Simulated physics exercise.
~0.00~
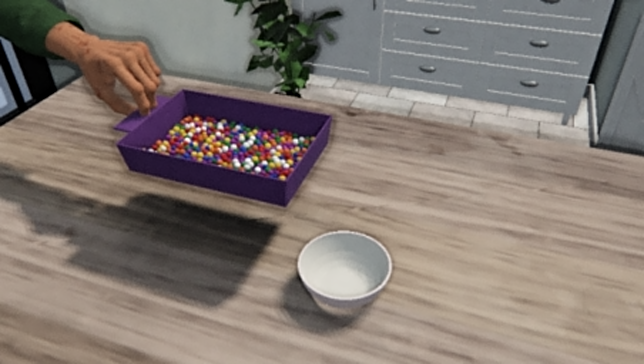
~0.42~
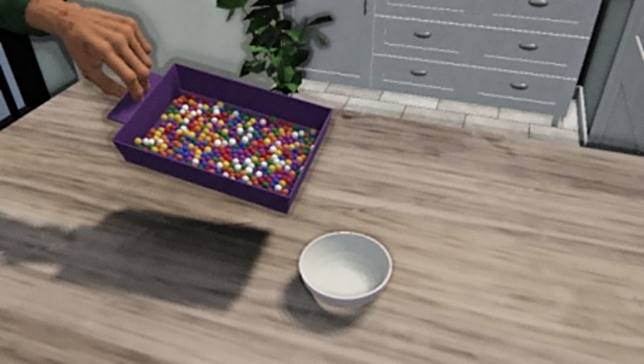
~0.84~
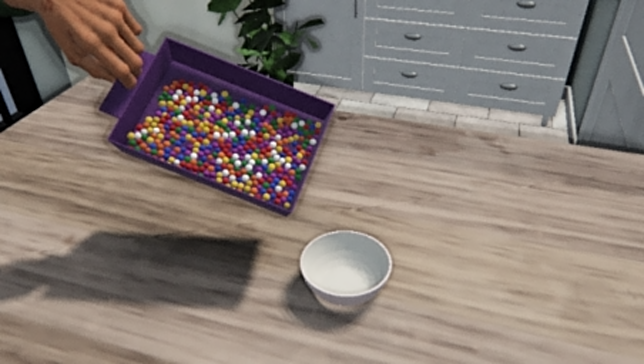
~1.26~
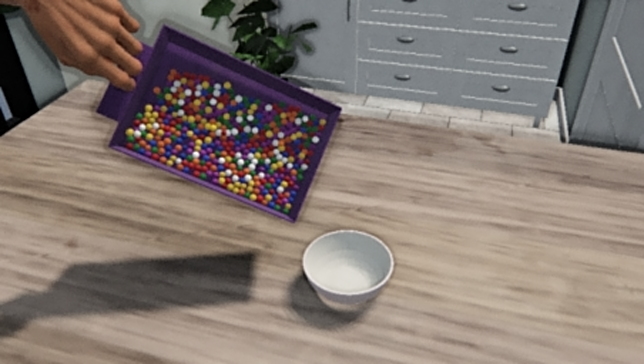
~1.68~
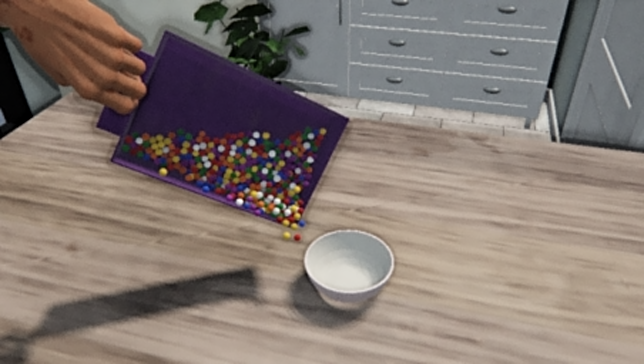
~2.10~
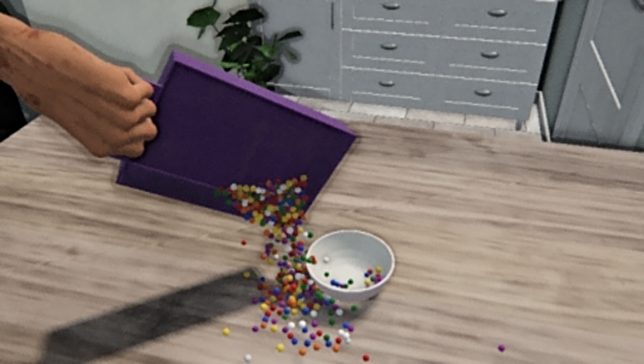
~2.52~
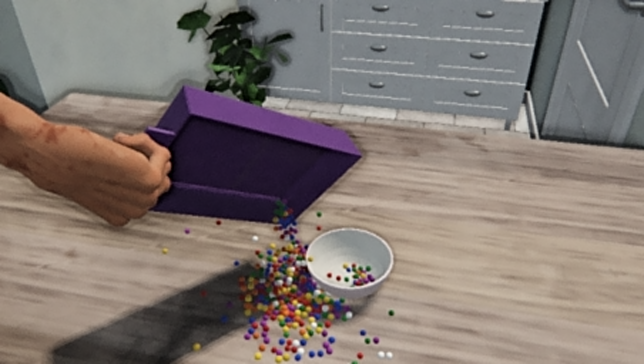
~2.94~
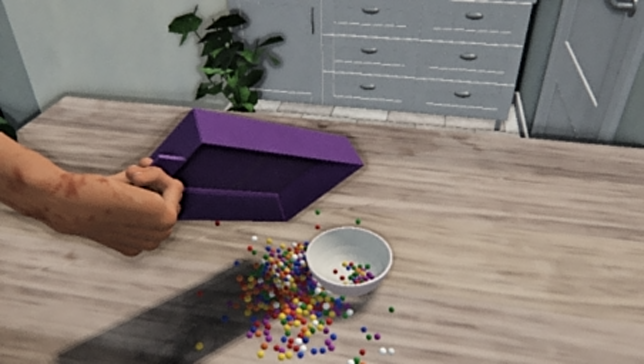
In the video, a hand tilts a purple tray of small multicolored beads above a wooden table until they pour out beside a white bowl, with only a few landing inside and most ending in a scattered pile to its left as the emptied tray stays tipped.
